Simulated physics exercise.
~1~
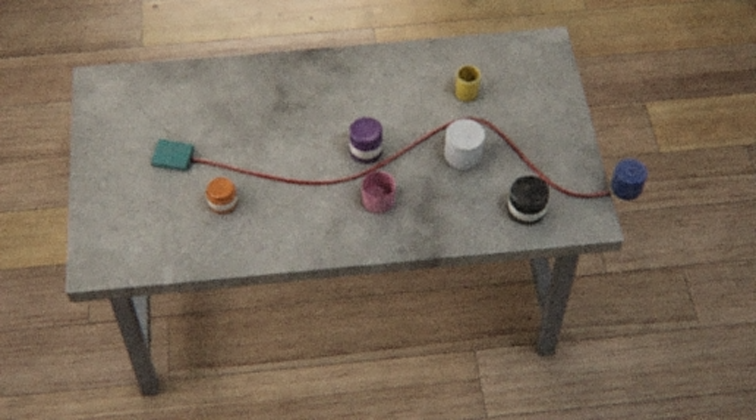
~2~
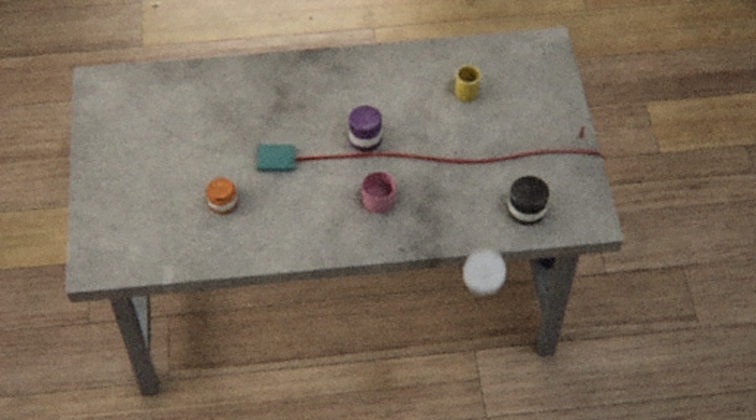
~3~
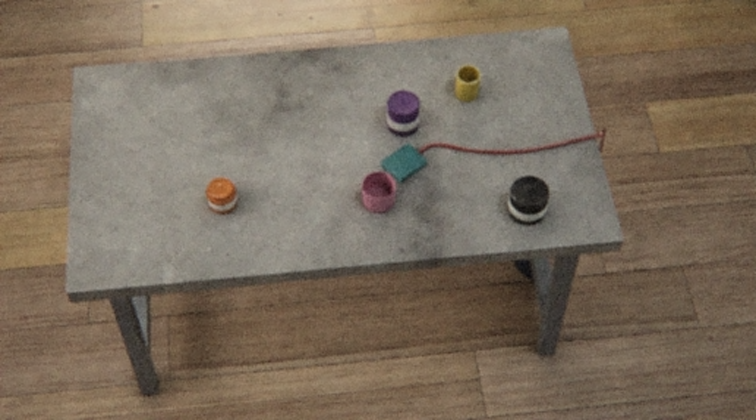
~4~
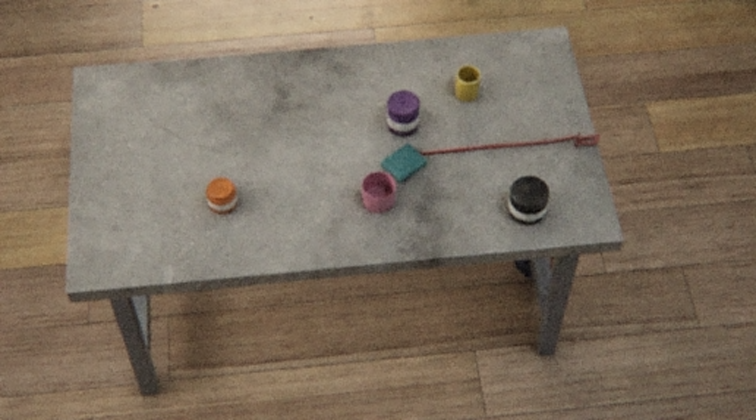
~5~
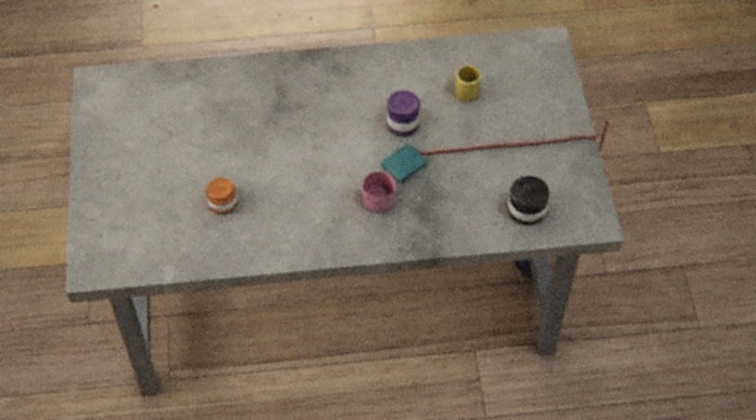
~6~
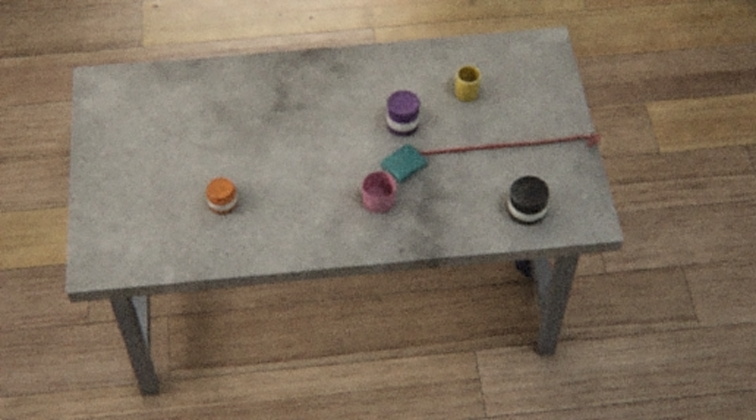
A blue speaker dropped off the right side of a gray workbench, pulling its red cable straight and knocking the white tub over the front edge, while the teal phone slid right, nudged the purple tin aside, and stopped by the pink cup.
